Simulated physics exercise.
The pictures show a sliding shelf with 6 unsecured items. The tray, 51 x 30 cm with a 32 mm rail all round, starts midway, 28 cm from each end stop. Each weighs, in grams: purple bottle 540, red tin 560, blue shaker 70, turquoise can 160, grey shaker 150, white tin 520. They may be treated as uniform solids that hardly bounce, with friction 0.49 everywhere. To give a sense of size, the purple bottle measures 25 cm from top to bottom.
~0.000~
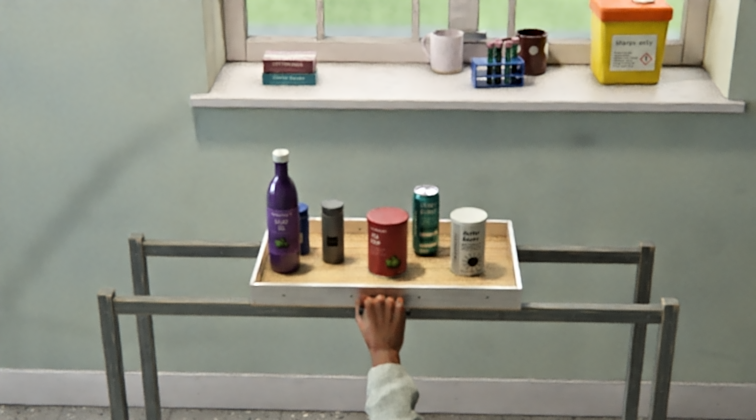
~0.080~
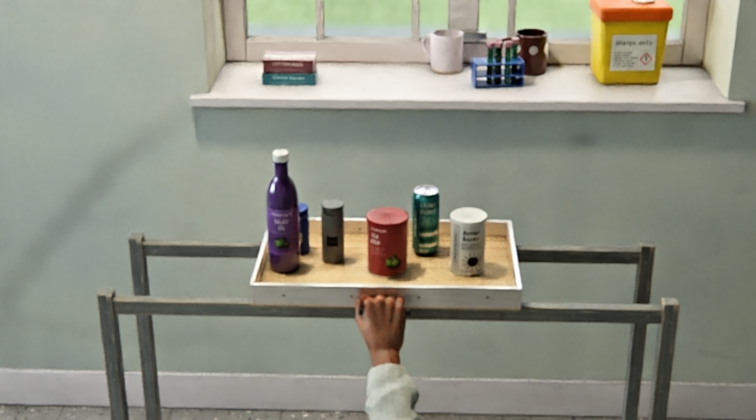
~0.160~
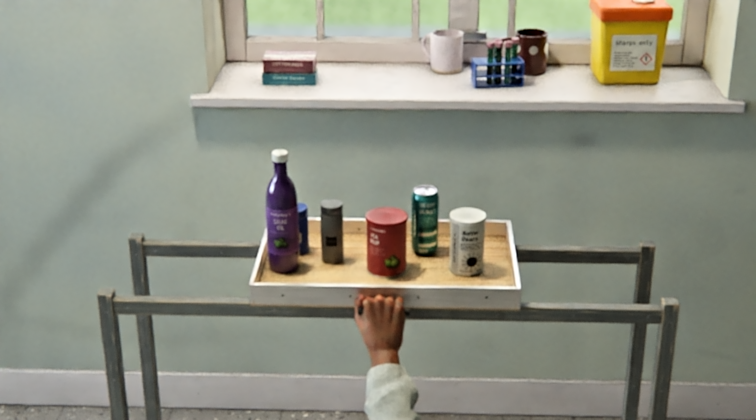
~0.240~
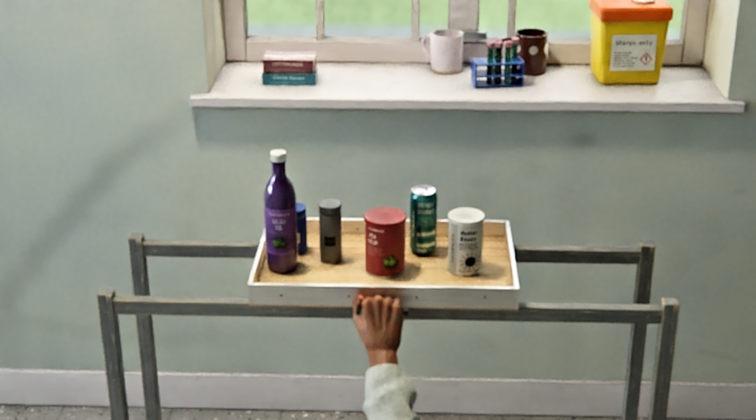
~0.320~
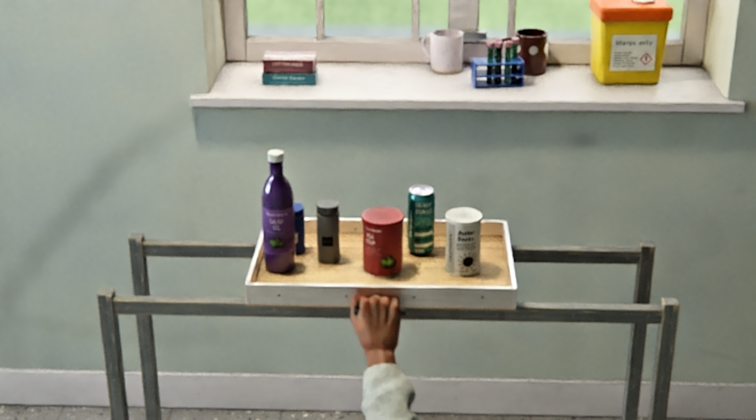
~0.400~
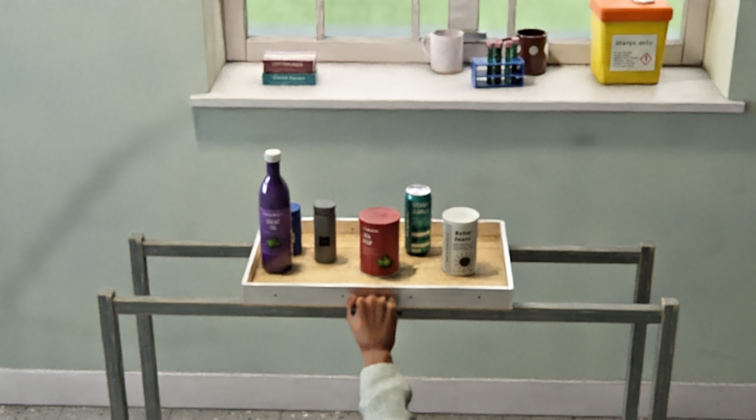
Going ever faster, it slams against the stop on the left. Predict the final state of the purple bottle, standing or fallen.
Steady.
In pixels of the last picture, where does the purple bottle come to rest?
Somewhere around (145, 209).
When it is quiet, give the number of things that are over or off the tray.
The number here is 0.
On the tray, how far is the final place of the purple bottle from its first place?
Displacement: Approx. 0 cm.
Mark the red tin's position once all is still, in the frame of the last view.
About (245, 241).
After 1.60 s, tray has slid 28 cm left; purple bottle leaning 5° near (139, 208); grey shaker leaning 6°; turquoise can leaning 4°.
After 1.90 s, tray has slid 28 cm left; grey shaker leaning 4°.
At rest (3.1 s), all 6 in place, give or take 5 cm. In the last view, purple bottle near (145, 209).
